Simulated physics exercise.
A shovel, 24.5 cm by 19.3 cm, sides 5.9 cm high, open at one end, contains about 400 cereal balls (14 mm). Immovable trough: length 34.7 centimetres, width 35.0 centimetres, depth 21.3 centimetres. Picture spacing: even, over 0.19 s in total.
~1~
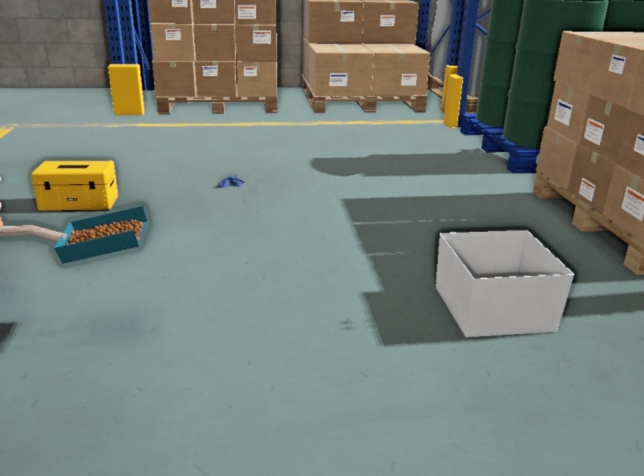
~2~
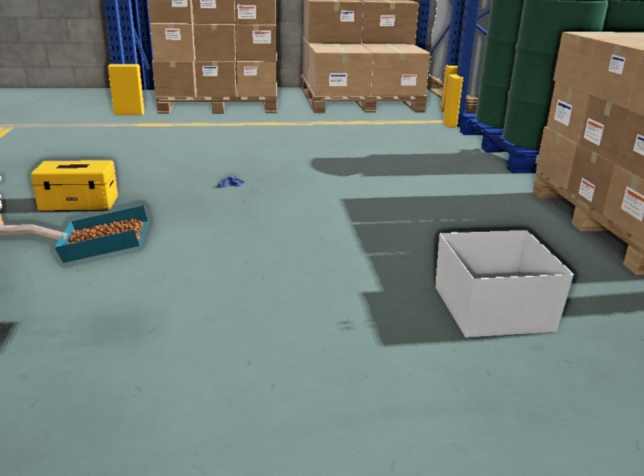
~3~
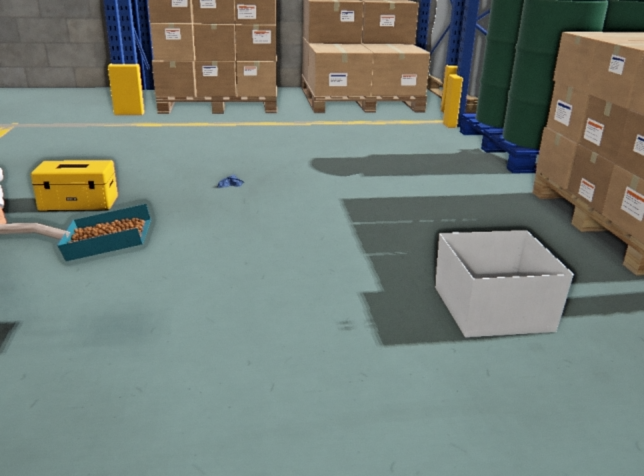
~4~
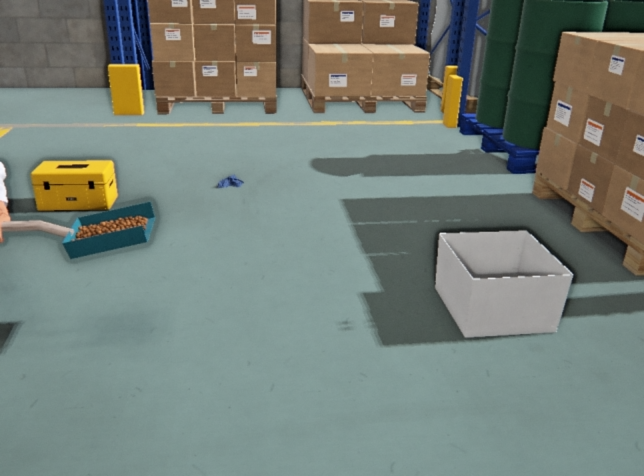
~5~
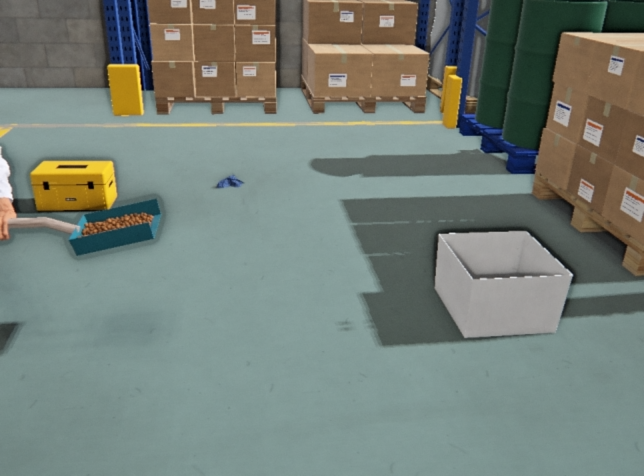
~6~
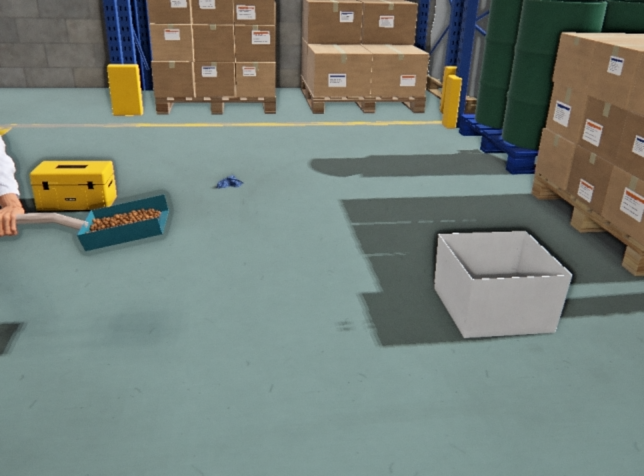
In this clip, a teal shovel loaded with small orange-brown balls moves slowly a short way to the right past a yellow toolbox, as the hand gripping its handle comes into view; a white open box sits still at right.
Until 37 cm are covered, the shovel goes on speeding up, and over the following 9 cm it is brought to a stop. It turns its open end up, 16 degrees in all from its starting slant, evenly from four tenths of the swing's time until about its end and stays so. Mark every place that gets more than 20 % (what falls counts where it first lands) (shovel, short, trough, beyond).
Shovel above, short above, trough below, beyond below.
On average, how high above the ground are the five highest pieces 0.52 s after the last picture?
Roughly 60 cm above the ground.
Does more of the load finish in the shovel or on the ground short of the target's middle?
More ends in the shovel.
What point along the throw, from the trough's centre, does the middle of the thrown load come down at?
Around 55 centimetres short of the centre.
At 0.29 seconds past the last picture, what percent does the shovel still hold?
Roughly 95 %.
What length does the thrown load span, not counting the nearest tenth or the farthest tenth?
It spans around 35 cm.
Then, 0.16 s after the last picture, tilt 18 degrees; shovel 100 %; middle of all pieces near (177, 203).
Then, 0.29 s after the last picture, tilt 27 degrees; shovel 95 %, in the air 5 %; middle of all pieces near (236, 180).
Then, 0.41 s after the last picture, tilt 28 degrees; shovel 60 %, in the air 40 %; middle of all pieces near (261, 173).
Then, 0.52 s after the last picture, tilt 28 degrees; shovel 55 %, in the air 45 %; middle of all pieces near (273, 186).
In the end, shovel 55 %, short 45 %, trough 0 %, beyond 0 %.
